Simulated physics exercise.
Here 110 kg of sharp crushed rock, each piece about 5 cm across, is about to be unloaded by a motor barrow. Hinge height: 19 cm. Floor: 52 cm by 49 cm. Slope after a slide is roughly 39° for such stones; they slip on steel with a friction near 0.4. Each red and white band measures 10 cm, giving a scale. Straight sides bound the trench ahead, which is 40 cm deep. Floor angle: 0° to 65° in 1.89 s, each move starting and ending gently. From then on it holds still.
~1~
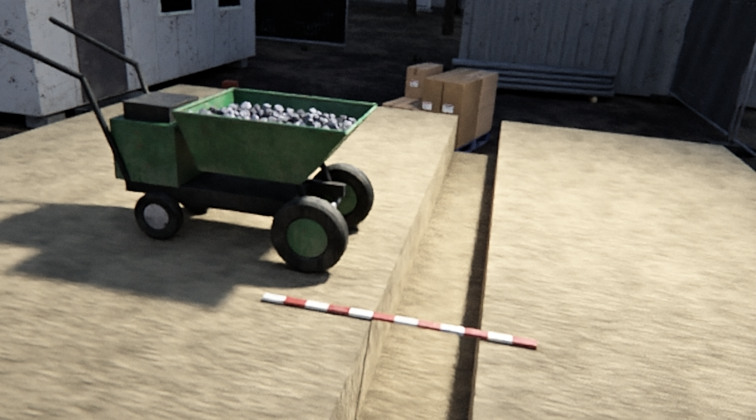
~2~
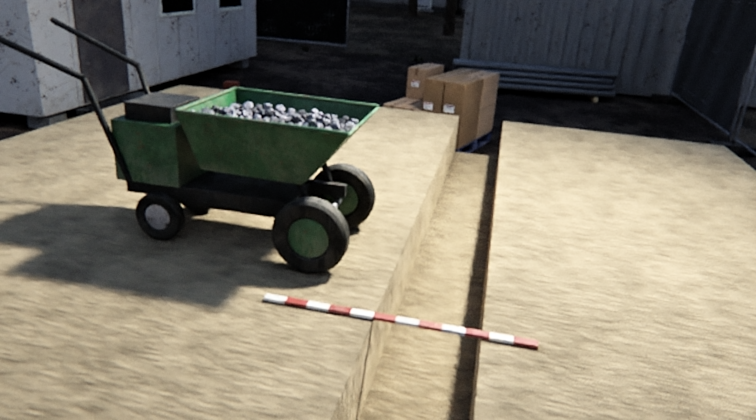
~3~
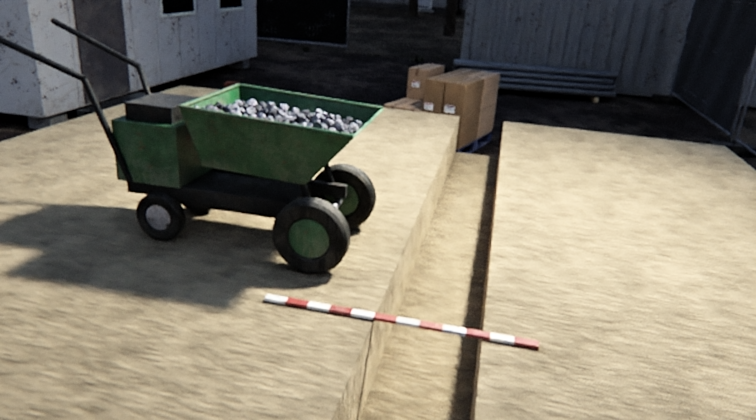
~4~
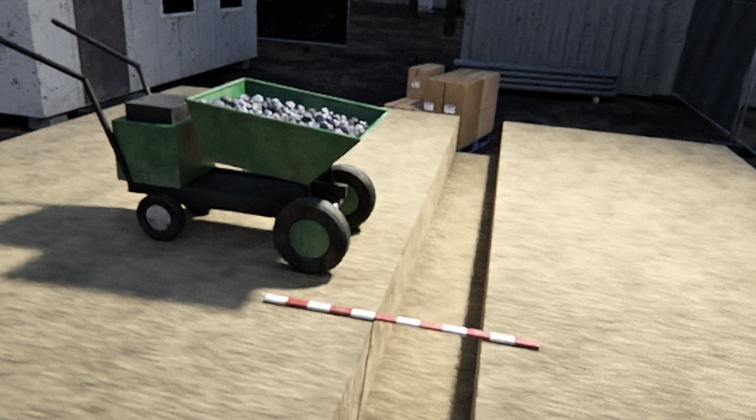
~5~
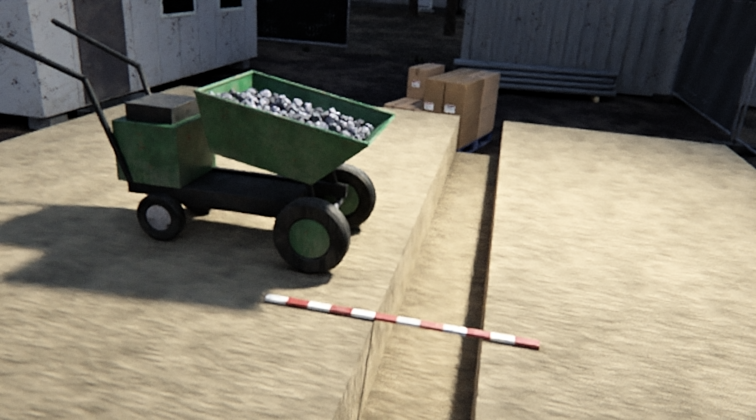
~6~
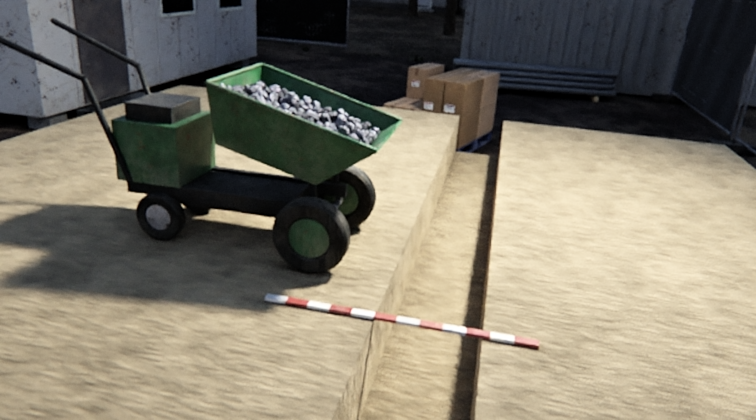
To begin with, a green motor barrow loaded with grey stones stands level on pale ground, left of a straight trench with a red and white striped pole lying across it. Then its skip tilts gradually toward the right, the back end rising, while the wheels stay still and the stones remain heaped inside.
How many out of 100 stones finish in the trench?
About 64 of them.
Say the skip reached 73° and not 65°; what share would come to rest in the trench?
About 95%.
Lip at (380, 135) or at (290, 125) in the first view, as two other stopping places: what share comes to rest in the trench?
The first start gives about 40 per cent, the second about 55.
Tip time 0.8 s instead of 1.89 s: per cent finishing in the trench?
Roughly 55 per cent.
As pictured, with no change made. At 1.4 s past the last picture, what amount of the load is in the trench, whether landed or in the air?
I'd say near 15 per cent at that time.
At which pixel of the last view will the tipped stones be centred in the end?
Resting centre: About (451, 324).
Then, 0.8 s after the last picture the floor is at 55°, 100 % in the skip; the foremost stones are at (413, 197).
Then, 1.4 s after the last picture the floor is at 65°, 87 % in the skip, 13 % in the trench; the foremost stones are at (473, 316).
Then, 1.7 s after the last picture the floor is at 65°, 62 % in the skip, 37 % in the trench, 1 % past the trench; the foremost stones are at (502, 279).
Then, 3.7 s after the last picture the floor is at 65°, 35 % in the skip, 64 % in the trench, 1 % past the trench; the foremost stones are at (529, 287).
